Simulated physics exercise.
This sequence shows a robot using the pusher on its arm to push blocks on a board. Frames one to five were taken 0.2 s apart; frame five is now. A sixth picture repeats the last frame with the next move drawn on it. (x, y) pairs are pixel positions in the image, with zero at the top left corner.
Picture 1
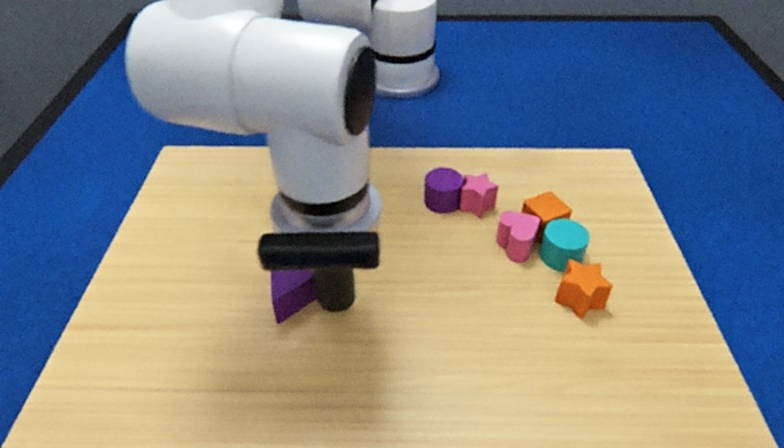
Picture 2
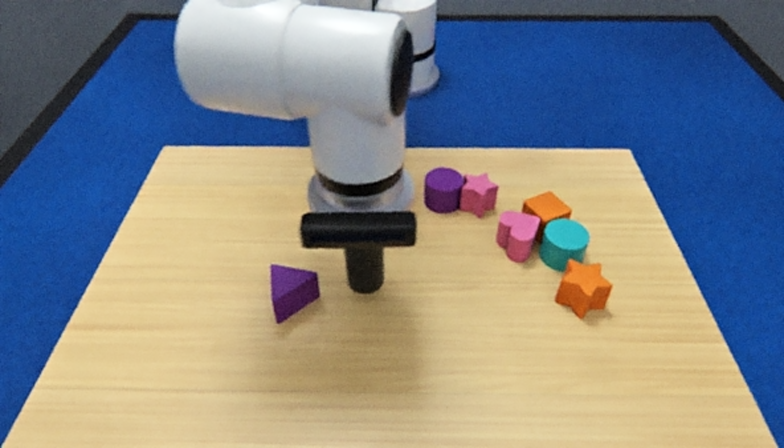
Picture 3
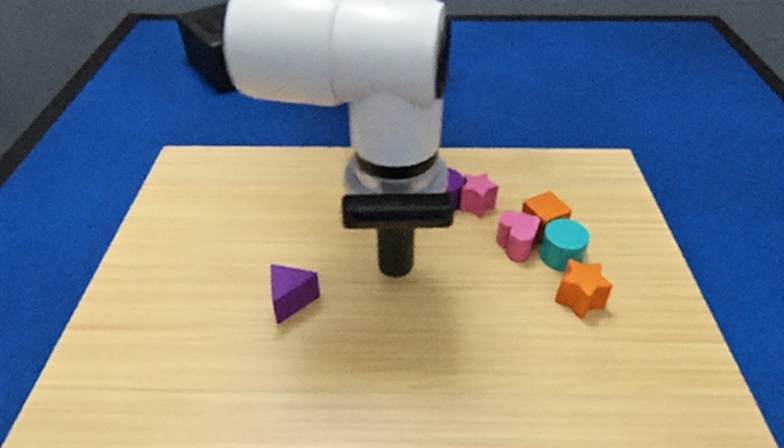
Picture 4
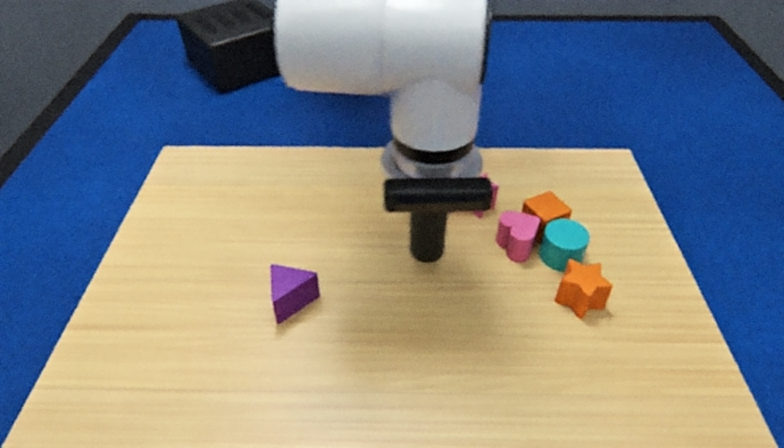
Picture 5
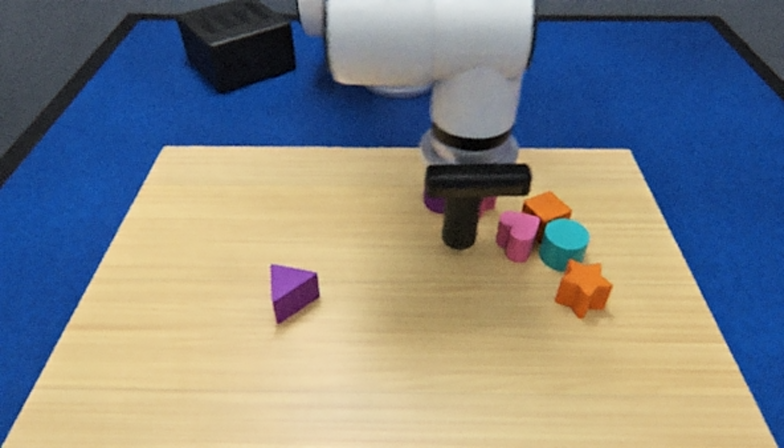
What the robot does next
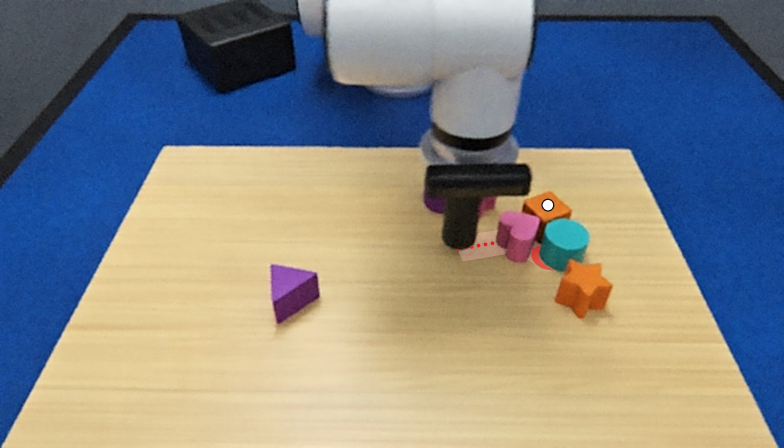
At first, a white robot arm holds its black pusher beside a purple triangular block on a wooden board. The arm then glides right and slightly away, passing in front of the purple disc and pink star, and ends just left of the pink heart block, while all the blocks stay still.
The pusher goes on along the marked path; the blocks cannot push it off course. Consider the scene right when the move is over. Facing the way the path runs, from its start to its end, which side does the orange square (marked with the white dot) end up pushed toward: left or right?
It slides leftward.
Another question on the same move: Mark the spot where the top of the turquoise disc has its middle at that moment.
Most likely (616, 245).
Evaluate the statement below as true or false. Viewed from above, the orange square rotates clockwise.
That claim is false.
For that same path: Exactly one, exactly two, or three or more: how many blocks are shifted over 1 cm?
My best guess is that three blocks or more move over 1 cm.
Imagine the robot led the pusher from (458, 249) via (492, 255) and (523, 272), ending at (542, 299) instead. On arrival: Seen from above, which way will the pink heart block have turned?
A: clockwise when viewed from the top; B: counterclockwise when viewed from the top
The answer is B.
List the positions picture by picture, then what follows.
The first picture shows pusher tip (337, 299); block tops, pink heart block (521, 224); orange square (548, 205); turquoise disc (568, 233); orange star-shaped block (587, 276).
The second picture shows pusher (366, 281); blocks unchanged.
The third picture shows pusher (396, 265); blocks unchanged.
The fourth picture shows pusher (427, 251); blocks unchanged.
The fifth picture shows pusher (459, 239); pink heart block (521, 224); orange square (548, 205); turquoise disc (568, 233); orange star-shaped block (587, 276).
Path on the board, from (458, 249) via (488, 244) and (520, 243), ending at (549, 257); the dot is on the orange square.
On the path given first. One third of the way, pusher (490, 234); pink heart block (527, 224), turned 15° clockwise.
Two thirds of the way, pusher (522, 233); pink heart block (557, 220), turned 15° clockwise; orange square (570, 201), turned 25° anticlockwise; turquoise disc (591, 239).
At the end, pusher (552, 247); pink heart block (579, 223); orange square (577, 199), turned 45° anticlockwise; turquoise disc (616, 245); orange star-shaped block in place.
